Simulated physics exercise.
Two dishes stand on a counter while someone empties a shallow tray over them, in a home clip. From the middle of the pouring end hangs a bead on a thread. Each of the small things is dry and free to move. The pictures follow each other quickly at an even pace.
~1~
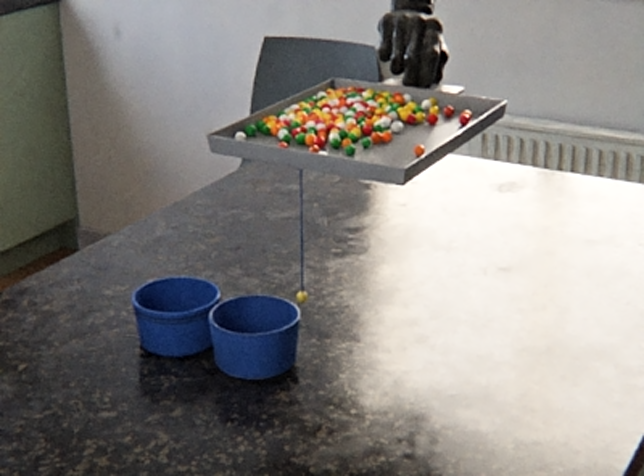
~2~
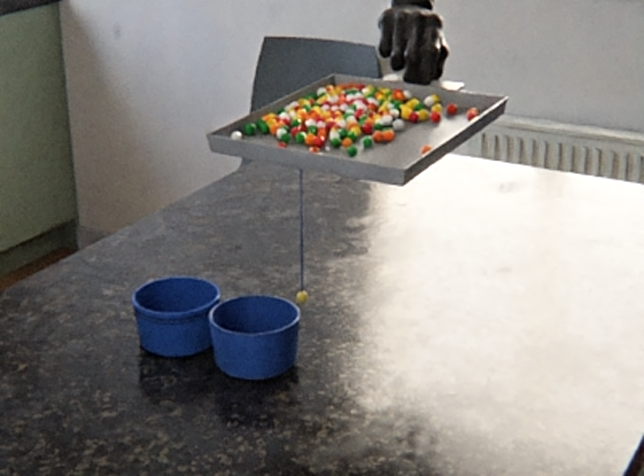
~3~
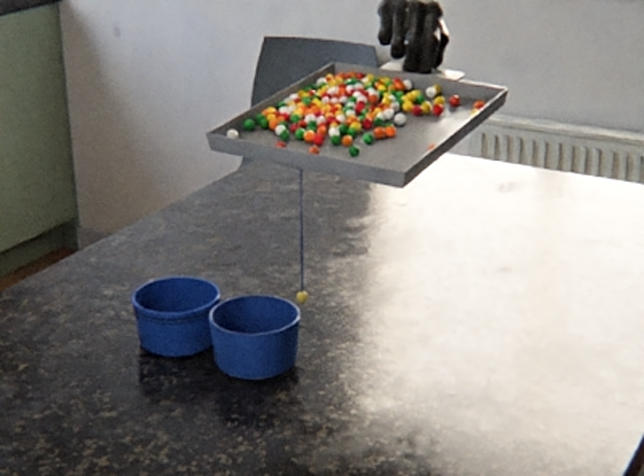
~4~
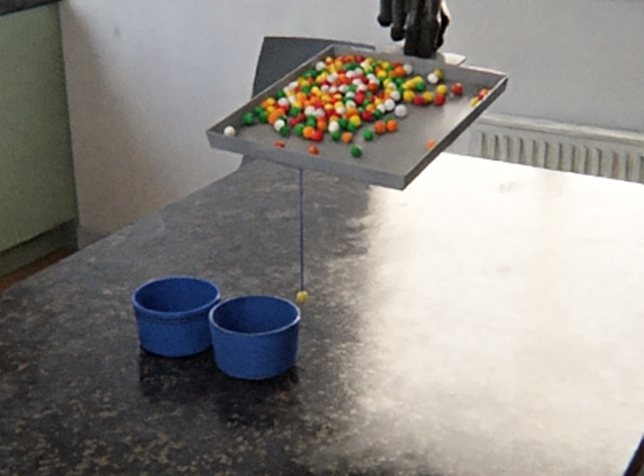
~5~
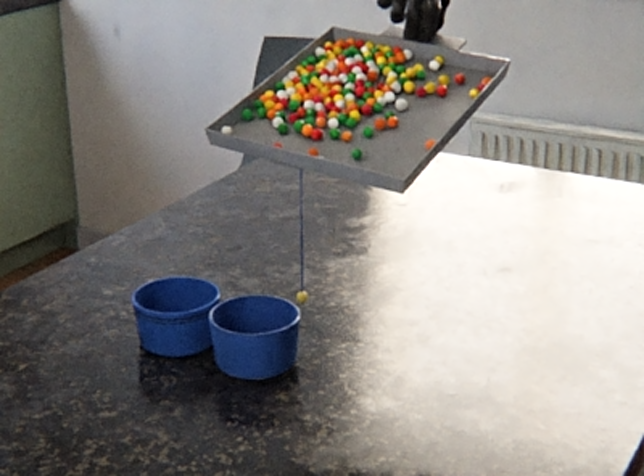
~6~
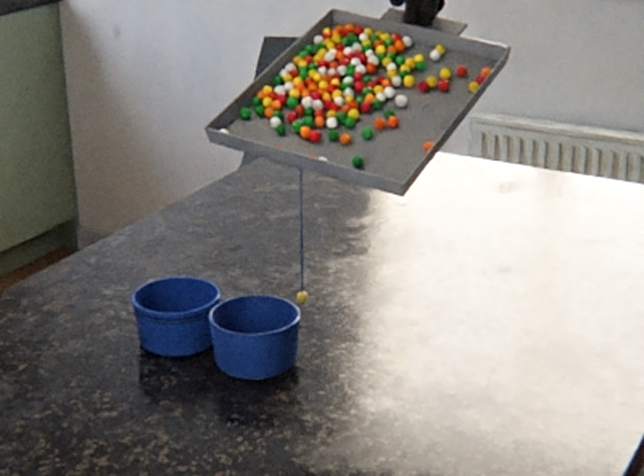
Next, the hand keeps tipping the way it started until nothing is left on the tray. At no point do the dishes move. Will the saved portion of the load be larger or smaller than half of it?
Catch: Under fifty percent.
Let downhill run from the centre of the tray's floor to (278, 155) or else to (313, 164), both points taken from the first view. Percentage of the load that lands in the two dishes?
In turn, 80 percent and then 20 percent.
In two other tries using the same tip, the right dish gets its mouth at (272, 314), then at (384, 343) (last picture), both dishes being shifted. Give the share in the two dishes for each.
Around 0 and around 80 per cent, in that order.
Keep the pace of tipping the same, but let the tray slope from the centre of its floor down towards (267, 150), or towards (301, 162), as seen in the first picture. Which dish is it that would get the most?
Case one goes to the left-side dish, case two to the right-side dish.
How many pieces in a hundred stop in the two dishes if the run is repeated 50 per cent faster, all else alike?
Close to 0 per cent.
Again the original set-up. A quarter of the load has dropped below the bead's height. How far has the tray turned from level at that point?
At roughly 70°.
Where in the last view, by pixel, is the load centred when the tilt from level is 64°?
Somewhere about pixel (360, 177).
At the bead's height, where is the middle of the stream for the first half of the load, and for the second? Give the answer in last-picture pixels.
The first part passes (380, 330); everything after passes (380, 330).
Shortly afterwards, tray tipped steeply; near two thirds on the tray; a little outside both; near a quarter in the air.
Next, tray tipped past a quarter turn; a little on the tray; the bulk outside both; near a quarter in the air.
Some moments later, tray tipped past a quarter turn; the whole lot outside both.
In the end, tray tipped past a quarter turn; none at all in the right dish; none at all in the left dish; the whole lot outside both.
